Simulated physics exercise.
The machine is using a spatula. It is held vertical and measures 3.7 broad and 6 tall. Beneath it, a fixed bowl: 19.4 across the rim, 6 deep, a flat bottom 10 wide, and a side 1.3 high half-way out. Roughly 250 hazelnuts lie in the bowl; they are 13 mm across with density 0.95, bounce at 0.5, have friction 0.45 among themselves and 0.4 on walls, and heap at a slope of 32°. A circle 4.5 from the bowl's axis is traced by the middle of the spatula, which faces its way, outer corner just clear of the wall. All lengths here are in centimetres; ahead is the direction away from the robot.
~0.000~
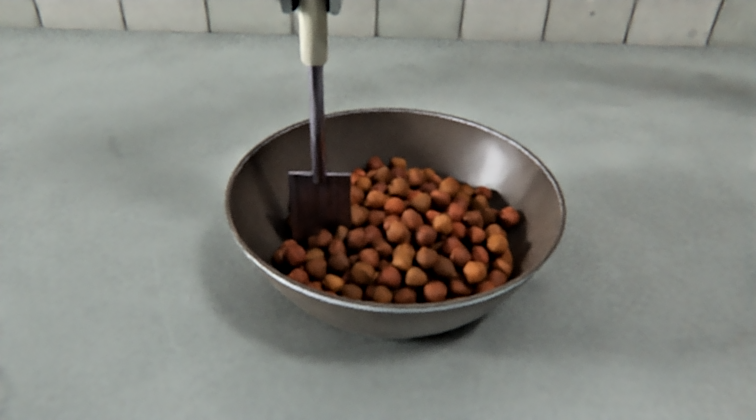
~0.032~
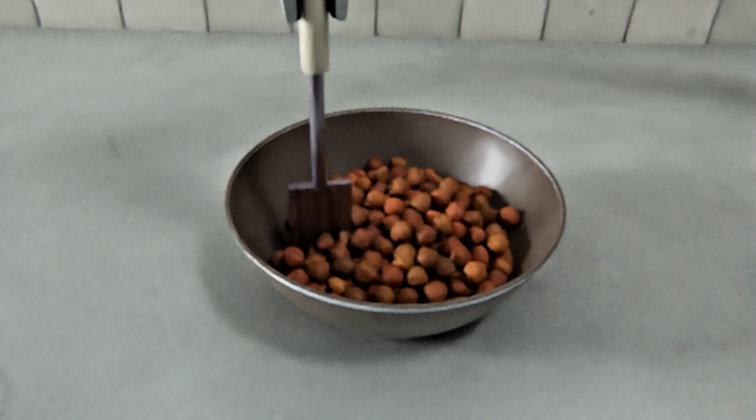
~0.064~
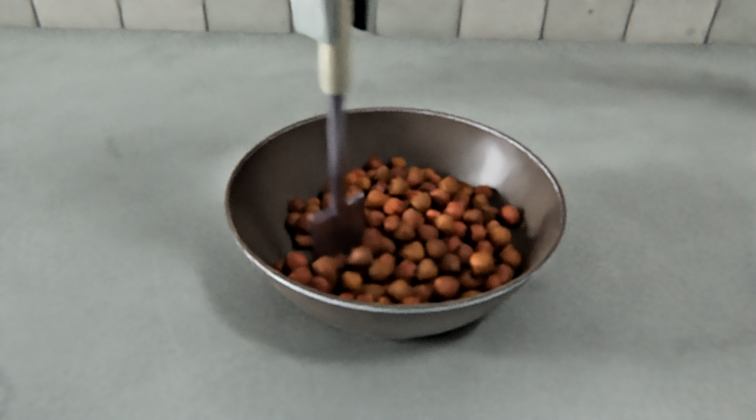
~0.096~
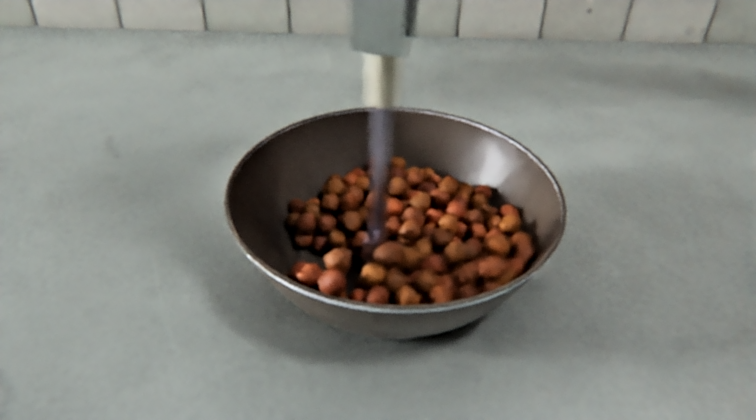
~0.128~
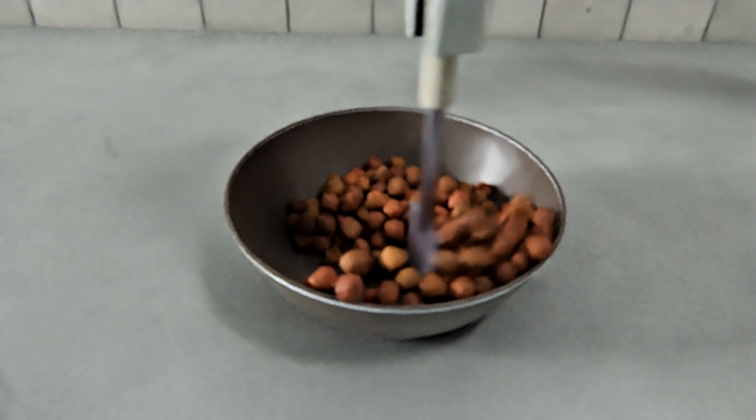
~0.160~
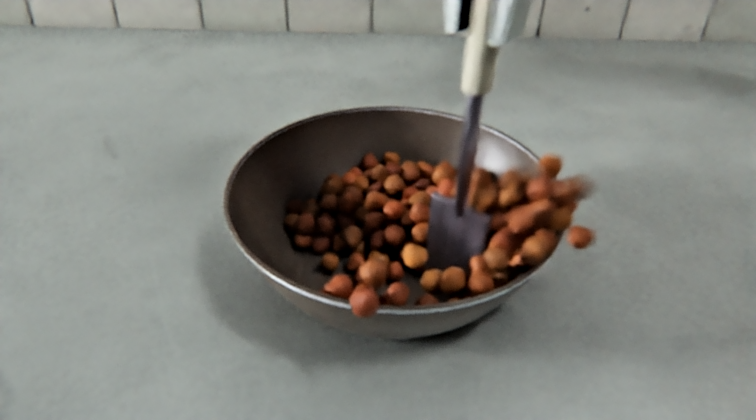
At the start, a machine holds a dark spatula upright at the left side of a metal bowl of round, reddish-brown nuts. The spatula sweeps along the near side toward the right, pushing the nuts into a heap, and by the end several are in the air above the right rim.
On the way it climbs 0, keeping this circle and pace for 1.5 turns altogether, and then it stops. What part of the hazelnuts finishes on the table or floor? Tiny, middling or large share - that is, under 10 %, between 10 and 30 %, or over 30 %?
The share is large, over 30 %.
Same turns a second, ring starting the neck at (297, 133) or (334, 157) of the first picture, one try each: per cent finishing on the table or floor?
Close to 50 per cent for the first and close to 25 per cent for the second.
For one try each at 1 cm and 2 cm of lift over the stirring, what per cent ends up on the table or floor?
I'd say some 40 per cent, and some 30 per cent.
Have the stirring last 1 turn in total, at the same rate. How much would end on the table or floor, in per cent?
Estimate: Near 35 %.
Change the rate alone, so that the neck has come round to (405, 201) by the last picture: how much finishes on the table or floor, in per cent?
Around 15 in a hundred.
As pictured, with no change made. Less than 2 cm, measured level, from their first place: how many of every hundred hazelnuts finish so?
Near 5 % of the pieces.
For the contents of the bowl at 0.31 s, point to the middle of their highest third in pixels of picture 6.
(341, 131), roughly.
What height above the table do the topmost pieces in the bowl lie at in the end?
I'd say close to 5.0 centimetres.
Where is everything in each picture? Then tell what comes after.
In the first picture, spatula neck at (319, 152), 0° round; upper third of the load around (405, 221), from x 285 to 510, top at y 165; 253 in the bowl.
In the second picture, spatula neck at (319, 161), 13° round; upper third of the load around (404, 232), from x 280 to 510, top at y 165.
In the third picture, spatula neck at (338, 184), 44° round; upper third of the load around (410, 248), from x 285 to 510, top at y 165.
In the fourth picture, spatula neck at (379, 199), 77° round; upper third of the load around (422, 259), from x 295 to 525, top at y 165.
In the fifth picture, spatula neck at (428, 198), 109° round; upper third of the load around (463, 247), from x 295 to 545, top at y 165.
In the sixth picture, spatula neck at (464, 183), 141° round; upper third of the load around (503, 218), from x 295 to 580, top at y 160; 250 in the bowl, 3 in flight or on the tool.
By 0.31 s, 293° round, highest piece 11 above the table; 206 in the bowl, 12 on the table or floor, 35 in flight or on the tool.
By 0.46 s, 84° round, highest piece 9 above the table; 163 in the bowl, 66 on the table or floor, 24 in flight or on the tool.
By 0.74 s, 180° round, highest piece 6 above the table; 144 in the bowl, 109 on the table or floor.
By 1.44 s, 180° round, highest piece 5 above the table; 144 in the bowl, 109 on the table or floor.
Final count, 144 in the bowl, 109 on the table or floor. That is 43 % on the table or floor.
